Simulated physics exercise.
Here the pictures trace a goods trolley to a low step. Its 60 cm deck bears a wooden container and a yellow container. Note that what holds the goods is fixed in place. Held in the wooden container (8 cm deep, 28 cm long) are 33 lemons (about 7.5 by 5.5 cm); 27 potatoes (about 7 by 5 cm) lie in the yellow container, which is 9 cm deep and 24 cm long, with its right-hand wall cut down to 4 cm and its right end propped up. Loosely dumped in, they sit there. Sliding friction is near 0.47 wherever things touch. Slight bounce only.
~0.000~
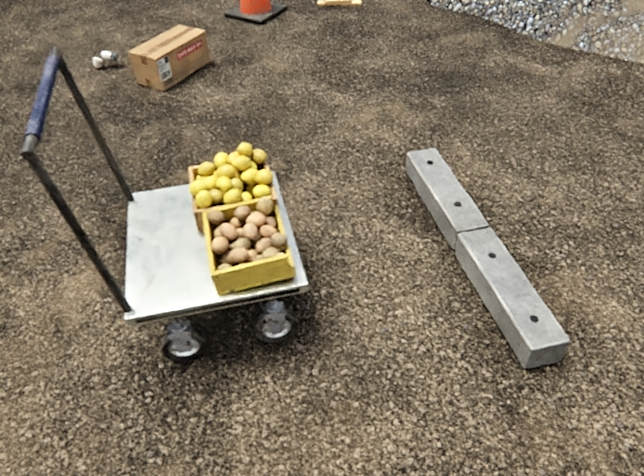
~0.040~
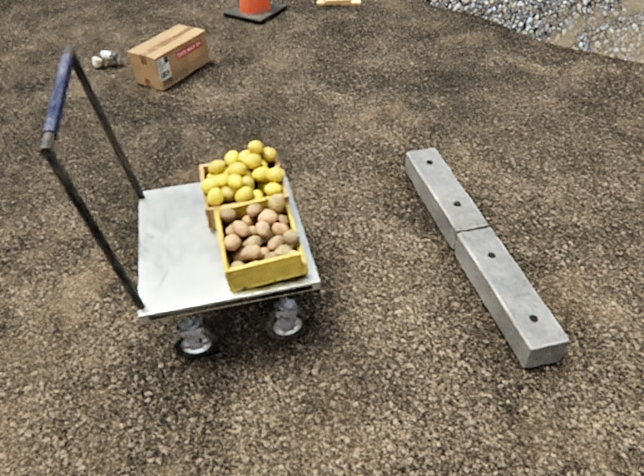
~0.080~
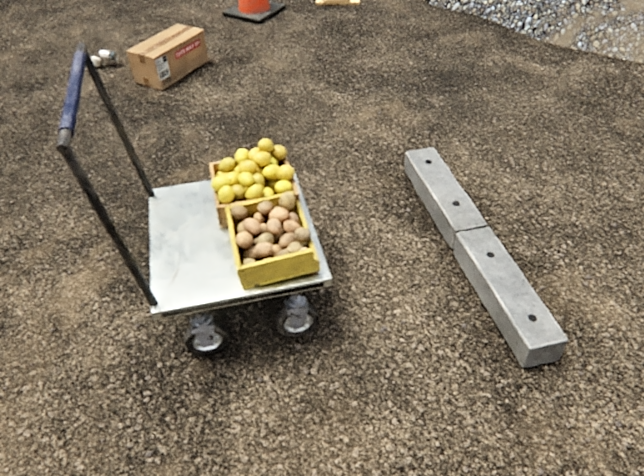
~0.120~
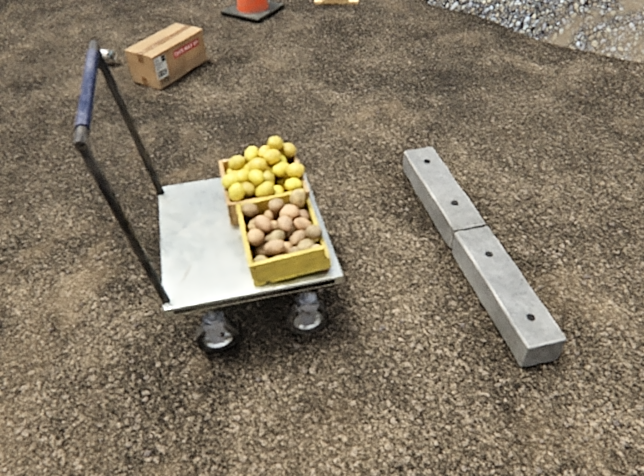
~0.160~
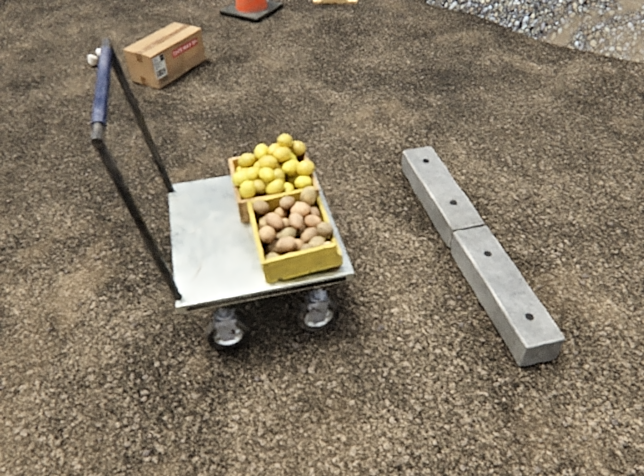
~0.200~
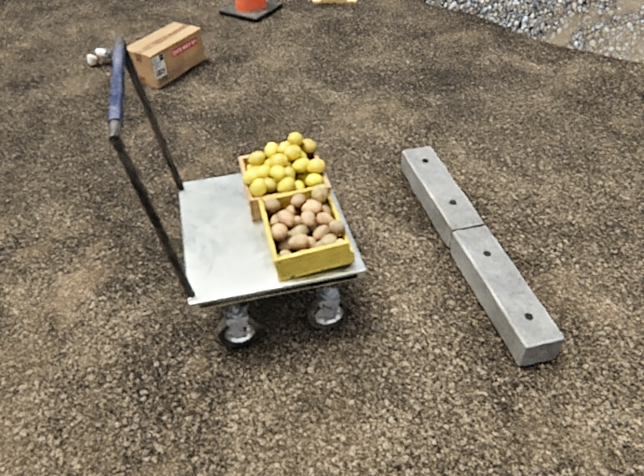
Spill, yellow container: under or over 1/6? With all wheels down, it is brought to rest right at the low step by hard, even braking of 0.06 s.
Under.
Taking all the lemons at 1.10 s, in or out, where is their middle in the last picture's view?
The middle is around (420, 159).
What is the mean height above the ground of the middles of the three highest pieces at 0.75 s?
52 cm.
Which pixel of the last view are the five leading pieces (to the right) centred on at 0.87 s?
Roughly at (468, 160).
After 0.65 s, the brake bites.
After 0.75 s, wooden container 31 in, 2 out and yellow container 26 in, 1 out.
After 0.87 s, wooden container 28 in, 5 out and yellow container 25 in, 2 out.
After 1.10 s, wooden container 27 in, 6 out and yellow container 25 in, 2 out.
Final count (at 1.61 s), wooden container 27 in, 6 out and yellow container 25 in, 2 out. Asked share, 2 of 27, 7 per cent.
